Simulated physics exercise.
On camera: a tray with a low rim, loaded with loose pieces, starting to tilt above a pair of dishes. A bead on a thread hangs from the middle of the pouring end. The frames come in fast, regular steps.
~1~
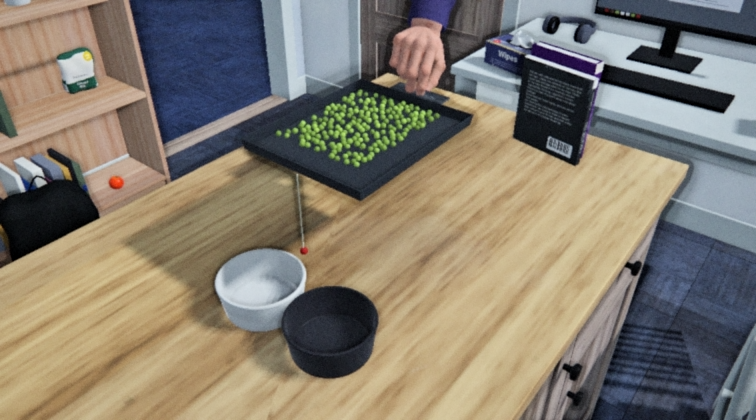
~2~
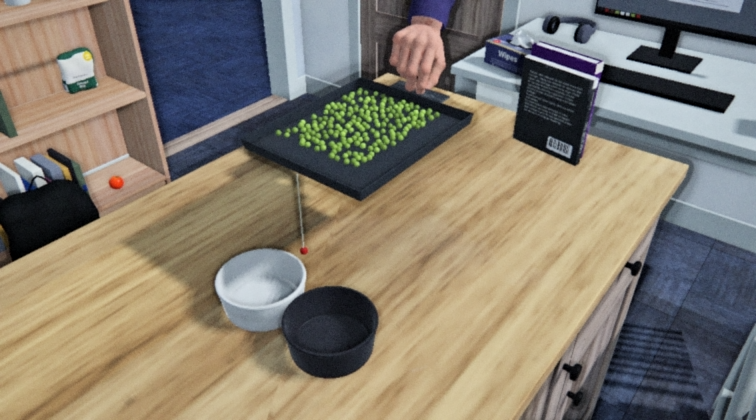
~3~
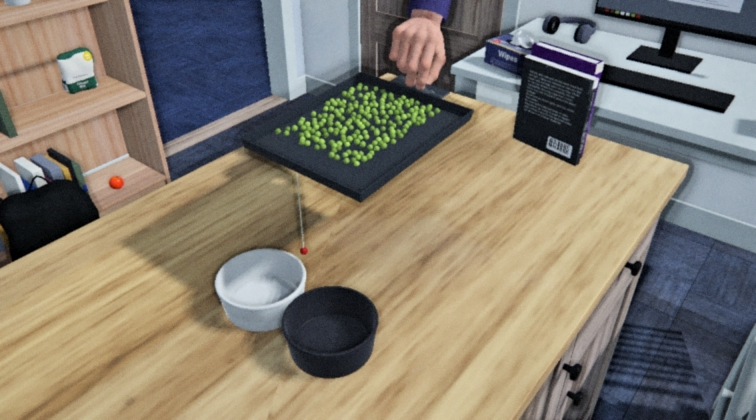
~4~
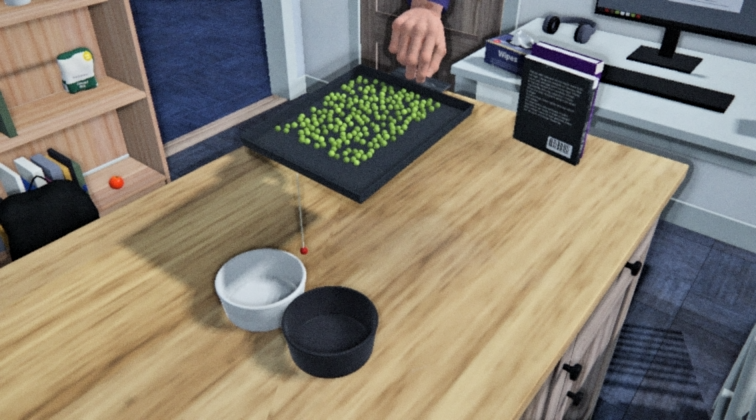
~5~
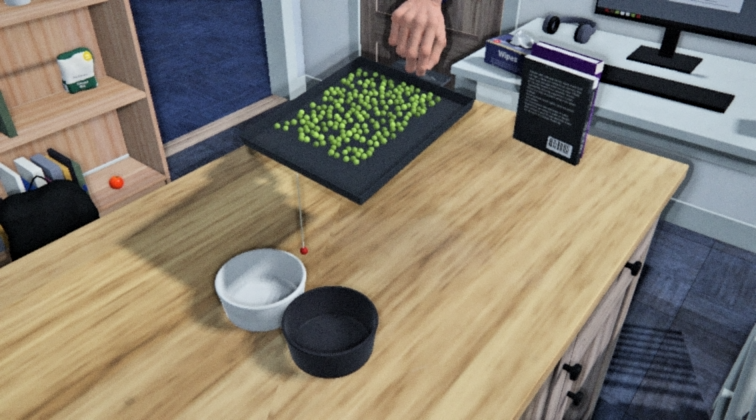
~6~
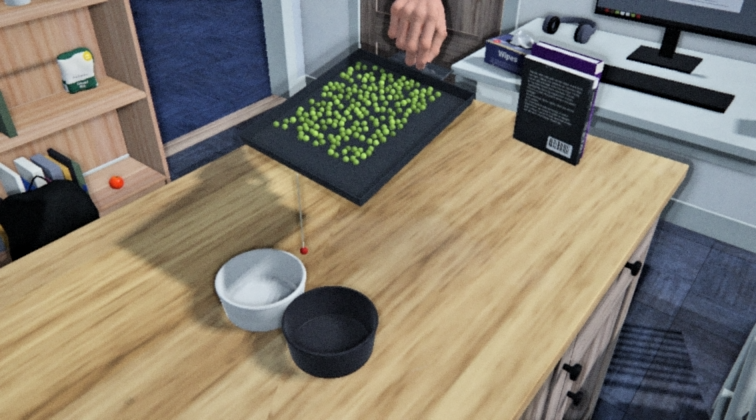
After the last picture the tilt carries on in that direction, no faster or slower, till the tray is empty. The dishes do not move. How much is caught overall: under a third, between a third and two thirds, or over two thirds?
In the dishes lies from one third to two thirds of it.
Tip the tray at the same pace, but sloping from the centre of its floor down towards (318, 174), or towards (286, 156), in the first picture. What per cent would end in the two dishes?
The first gives 90 %, the second 20 %.
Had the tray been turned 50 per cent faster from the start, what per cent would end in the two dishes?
Some 50 per cent.
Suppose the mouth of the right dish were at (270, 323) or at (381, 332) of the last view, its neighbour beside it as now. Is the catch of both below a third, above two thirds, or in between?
At the first place less than a third, at the second in the middle band.
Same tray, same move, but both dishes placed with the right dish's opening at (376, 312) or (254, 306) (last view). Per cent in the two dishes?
The first gives 90 %, the second 0 %.
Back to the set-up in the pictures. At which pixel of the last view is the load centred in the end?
Roughly at (358, 327).
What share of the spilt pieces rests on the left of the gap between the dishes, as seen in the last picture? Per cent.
Some 0 per cent.
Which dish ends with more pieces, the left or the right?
Fuller: Right.
Just after the last frame, tray tipped steeply; almost all on the tray; about a tenth in the right dish; just a few in the air.
A moment on, tray tipped right over; roughly a third on the tray; roughly a quarter in the right dish; about a tenth outside both; roughly a third in the air.
Further on, tray tipped past a quarter turn; roughly half in the right dish; roughly half outside both.
When it is over, tray tipped past a quarter turn; roughly half in the right dish; not one in the left dish; roughly half outside both.
